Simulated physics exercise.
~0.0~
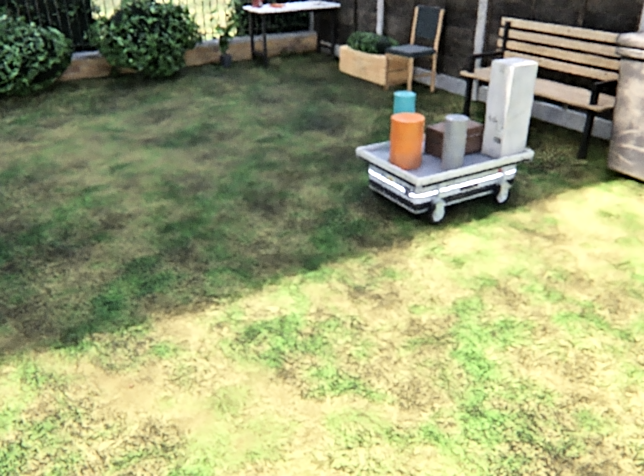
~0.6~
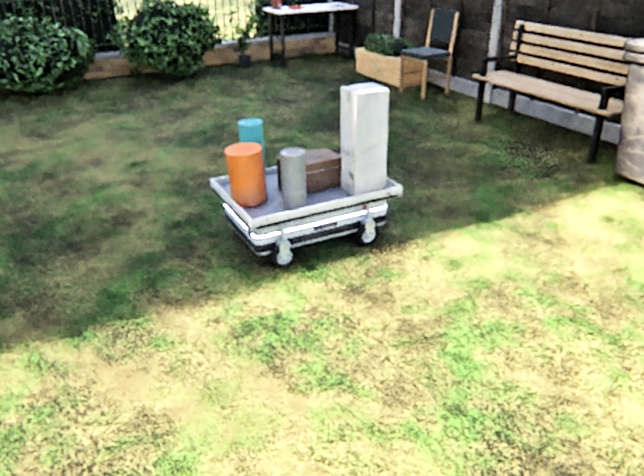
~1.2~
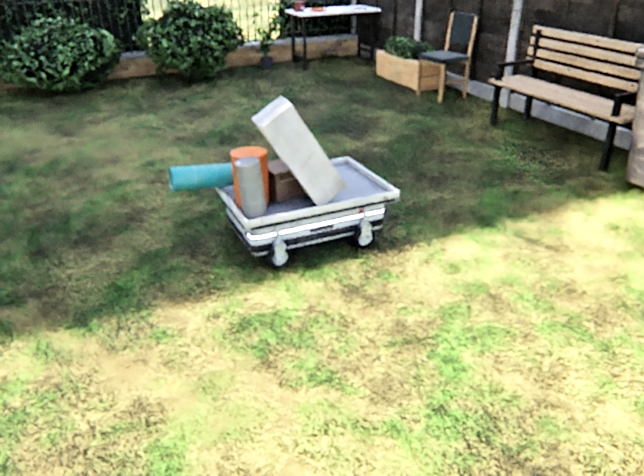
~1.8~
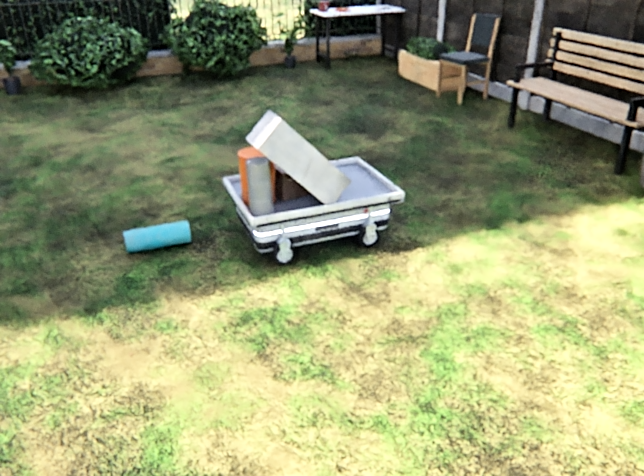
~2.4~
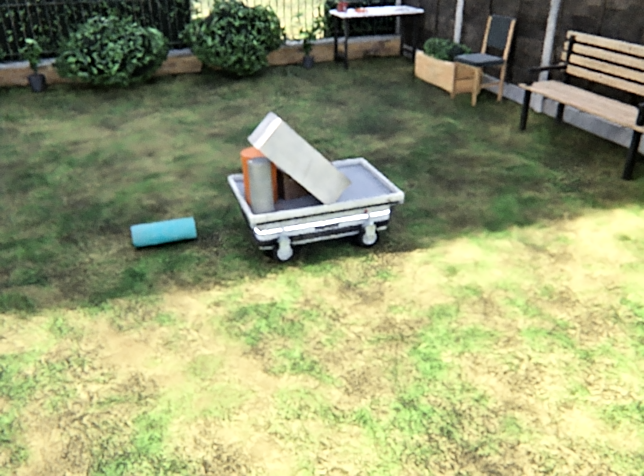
Cart rolling left across a lawn and stopping, its white box tipping against upright canisters as a turquoise cylinder falls onto grass.
